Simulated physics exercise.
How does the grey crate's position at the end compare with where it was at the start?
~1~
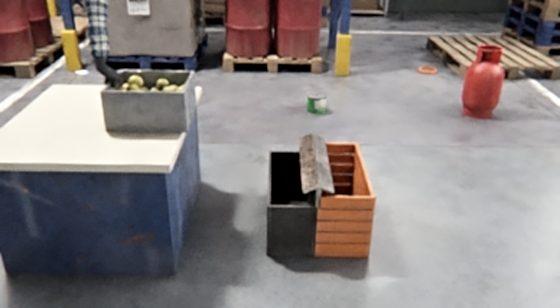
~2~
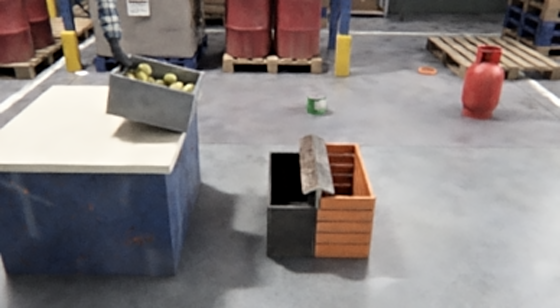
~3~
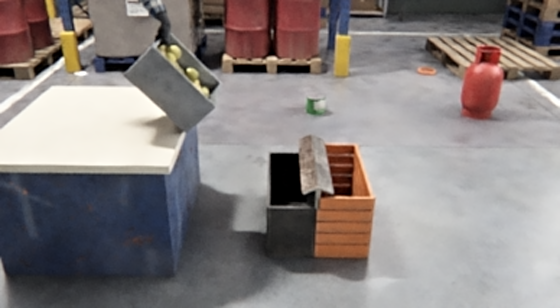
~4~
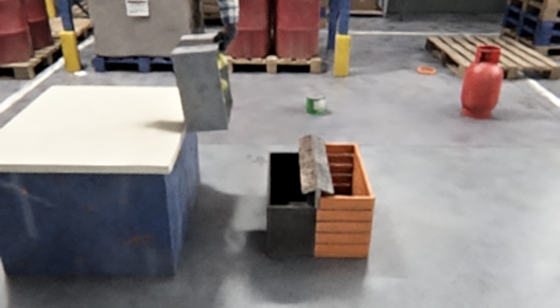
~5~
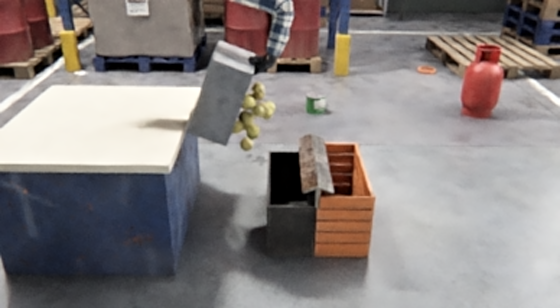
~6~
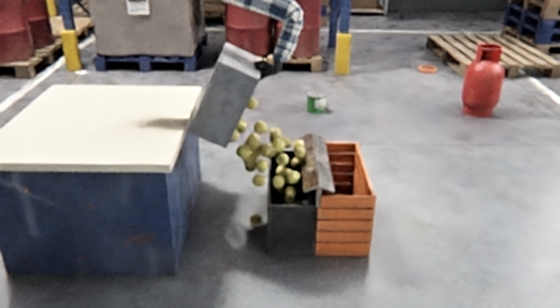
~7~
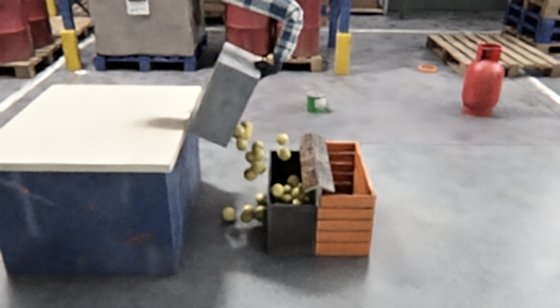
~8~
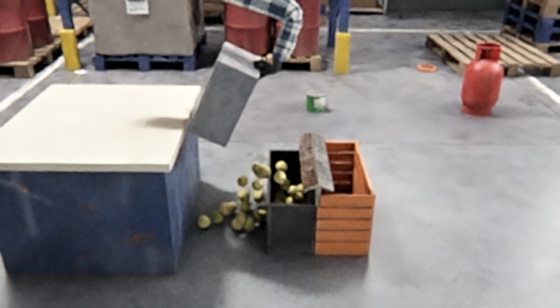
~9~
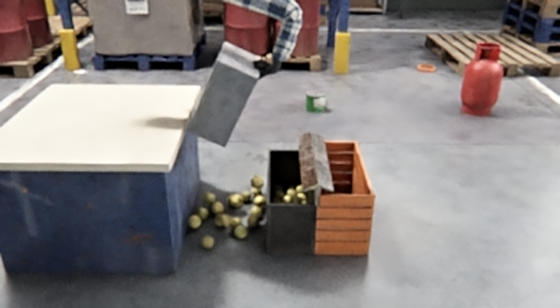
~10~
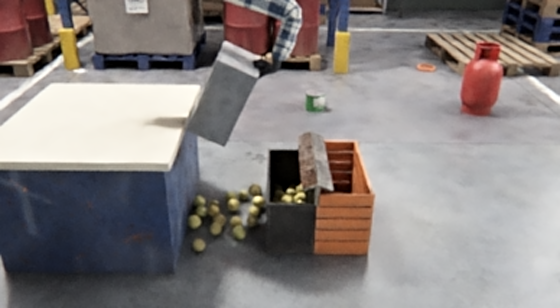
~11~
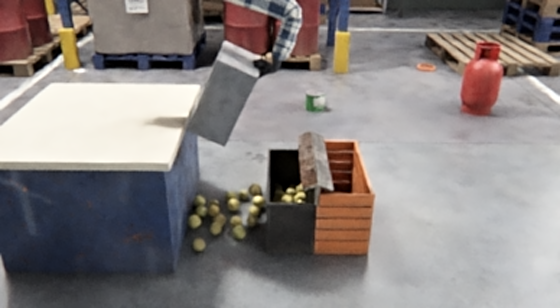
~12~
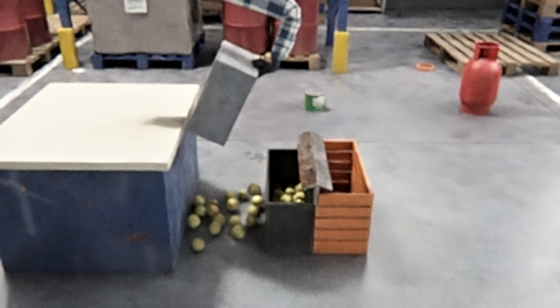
At the start it sits level on the right end of the bench top. By the end it has moved to the right and is held tipped steeply over, past the bench's edge.
